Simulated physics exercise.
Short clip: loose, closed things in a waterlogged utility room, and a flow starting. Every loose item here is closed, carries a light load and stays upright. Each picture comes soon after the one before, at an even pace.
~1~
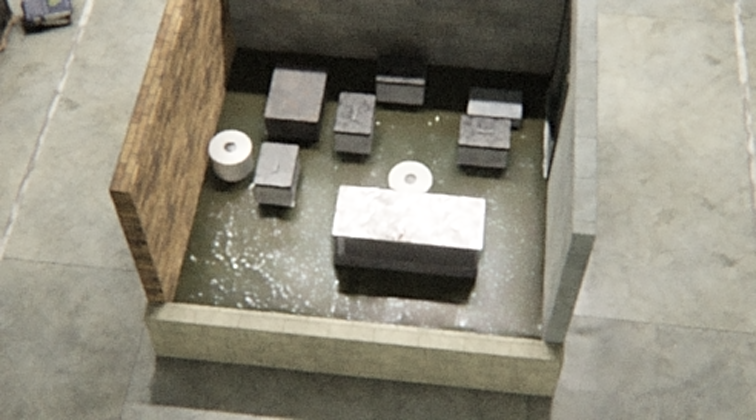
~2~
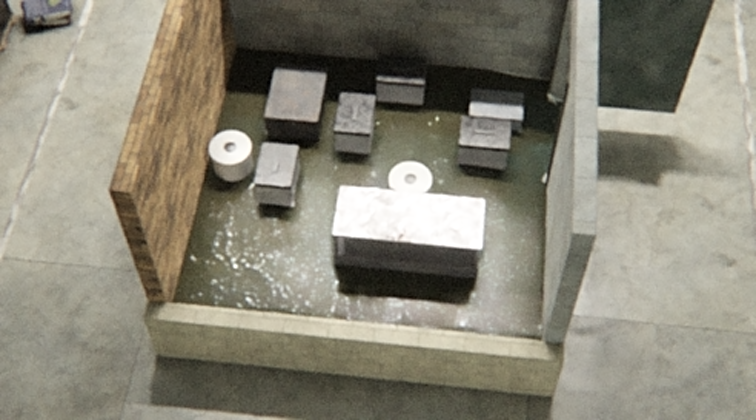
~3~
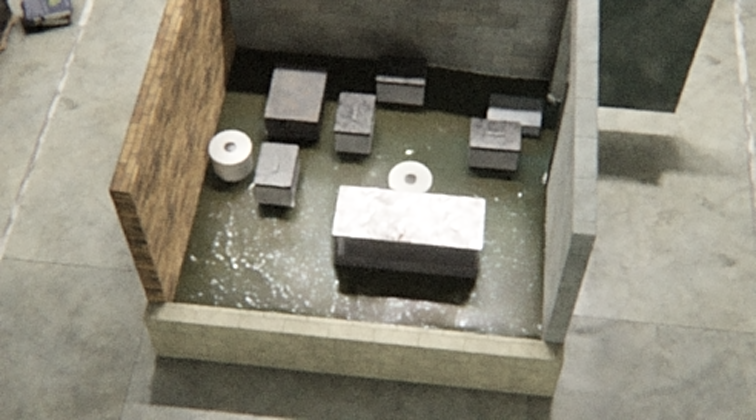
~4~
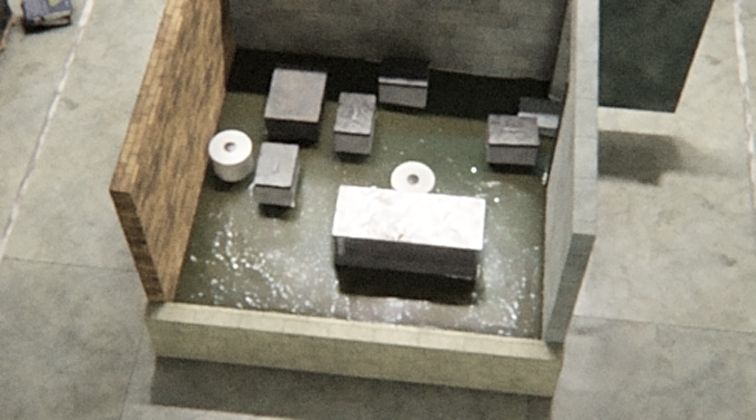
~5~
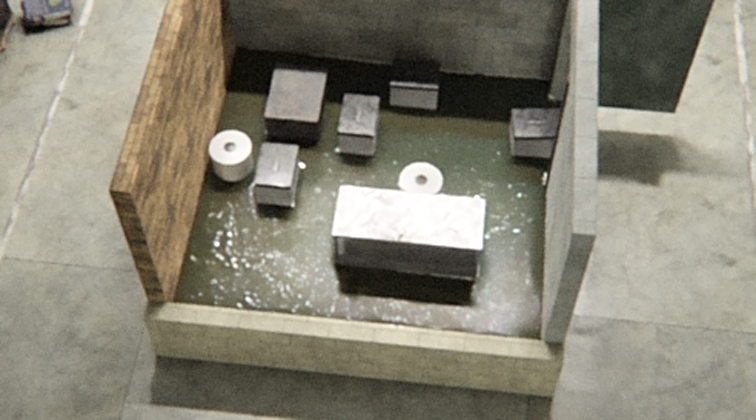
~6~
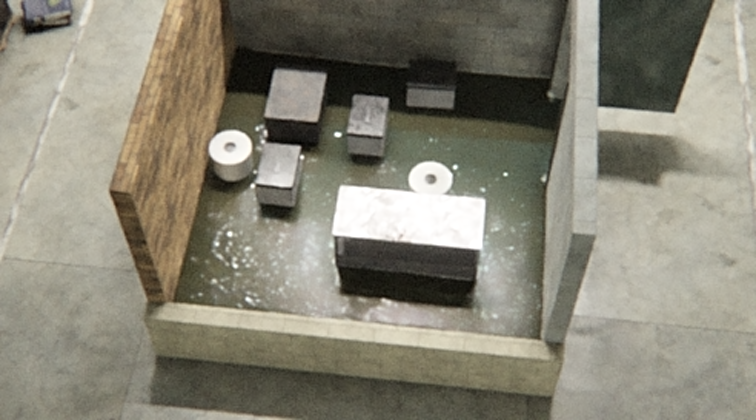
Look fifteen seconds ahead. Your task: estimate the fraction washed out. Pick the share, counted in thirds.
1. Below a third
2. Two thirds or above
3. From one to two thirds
2.
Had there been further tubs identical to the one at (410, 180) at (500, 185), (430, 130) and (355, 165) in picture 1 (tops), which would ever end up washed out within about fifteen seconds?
Result, in sequence: Ends up outside; ends up outside; ends up outside.
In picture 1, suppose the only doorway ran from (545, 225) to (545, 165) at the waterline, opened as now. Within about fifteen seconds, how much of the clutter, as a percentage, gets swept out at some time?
60 per cent or so.
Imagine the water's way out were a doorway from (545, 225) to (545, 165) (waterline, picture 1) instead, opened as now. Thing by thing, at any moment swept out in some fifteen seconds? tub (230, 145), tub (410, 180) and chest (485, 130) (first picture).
Item one doesn't escape, item two gets away, item three gets away.
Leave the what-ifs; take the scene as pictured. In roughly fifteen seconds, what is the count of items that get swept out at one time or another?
Count: 6.
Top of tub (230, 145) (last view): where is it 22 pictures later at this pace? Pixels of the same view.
It should end up somewhere near (306, 148).
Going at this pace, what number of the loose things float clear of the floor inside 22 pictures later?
I get 1.
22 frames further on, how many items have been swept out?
My count is 6.
A moment on, 2 of 7 are out; 5 afloat.
Next, 4 of 7 are out; 3 afloat.
Later, 6 of 7 are out; 1 afloat.
In the end, 6 of 7 are out; 1 afloat.
